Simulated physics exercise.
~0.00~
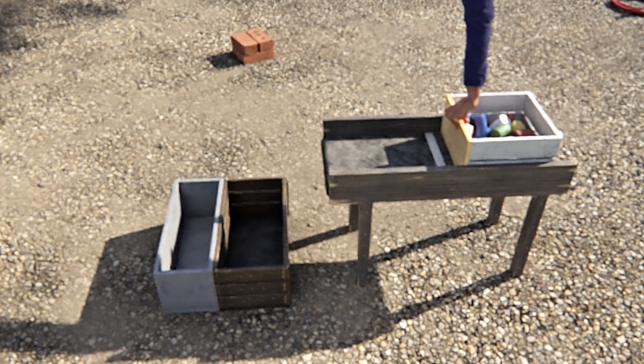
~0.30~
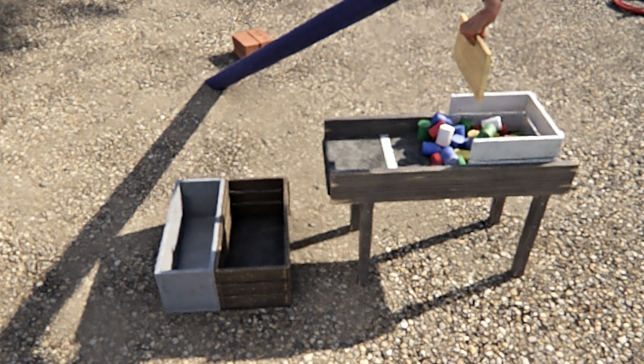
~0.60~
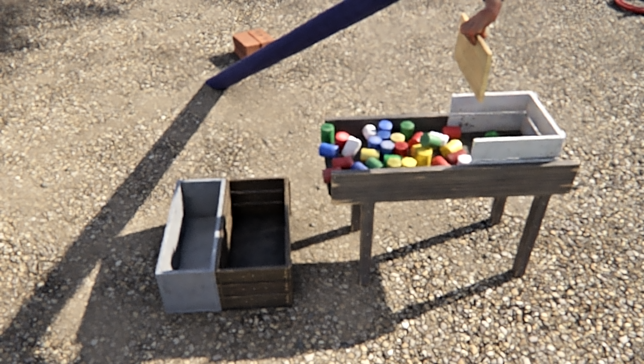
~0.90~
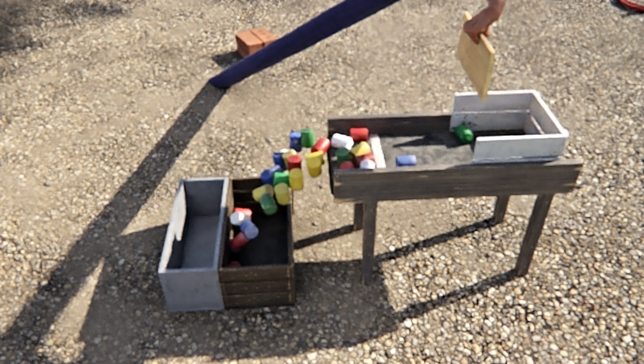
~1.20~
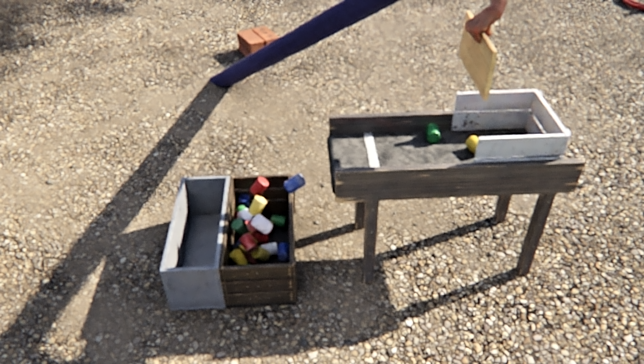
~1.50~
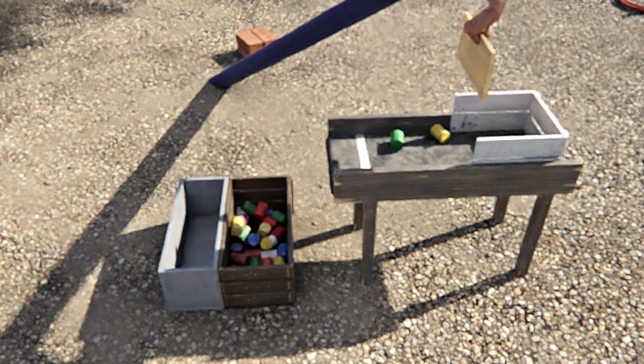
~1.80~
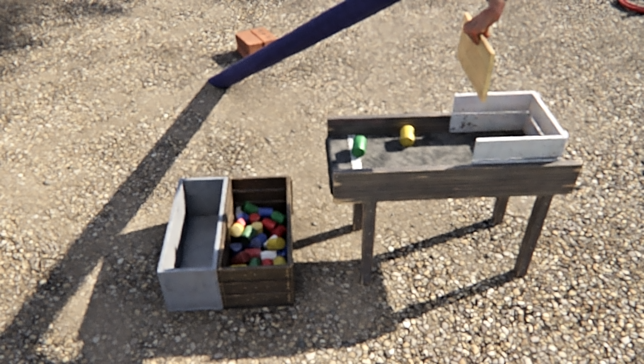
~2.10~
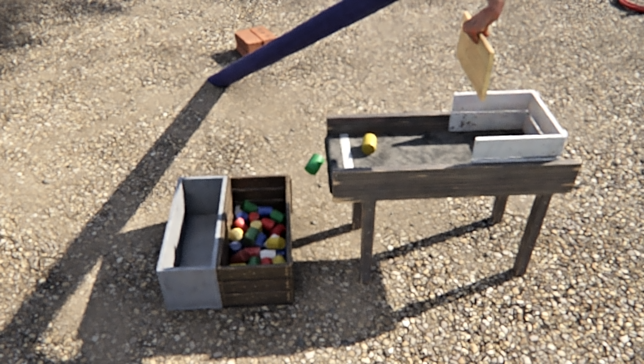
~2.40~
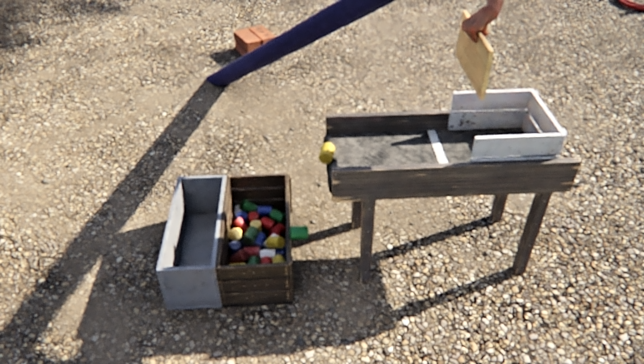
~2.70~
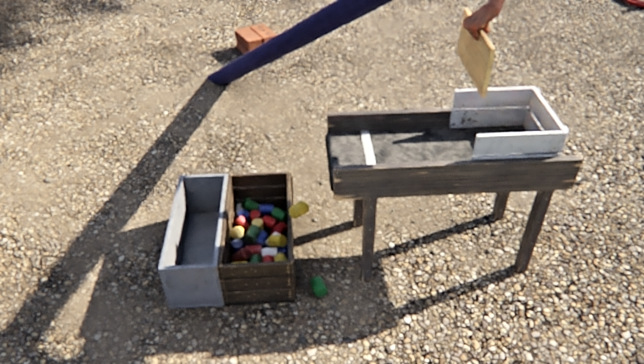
A dark conveyor on legs starts to run leftward as a hand lifts the wooden gate from the white pen at its right end. The heap of small, brightly coloured jars slides out of the pen and spreads along the belt. The jars then pour off the left end in a thick stream and drop into the black tub, beside the grey tote. Two stragglers, one green and one yellow, ride along behind. Each tips off the end in turn and falls short, leaving both on the gravel right of the tub, which holds nearly all the rest.
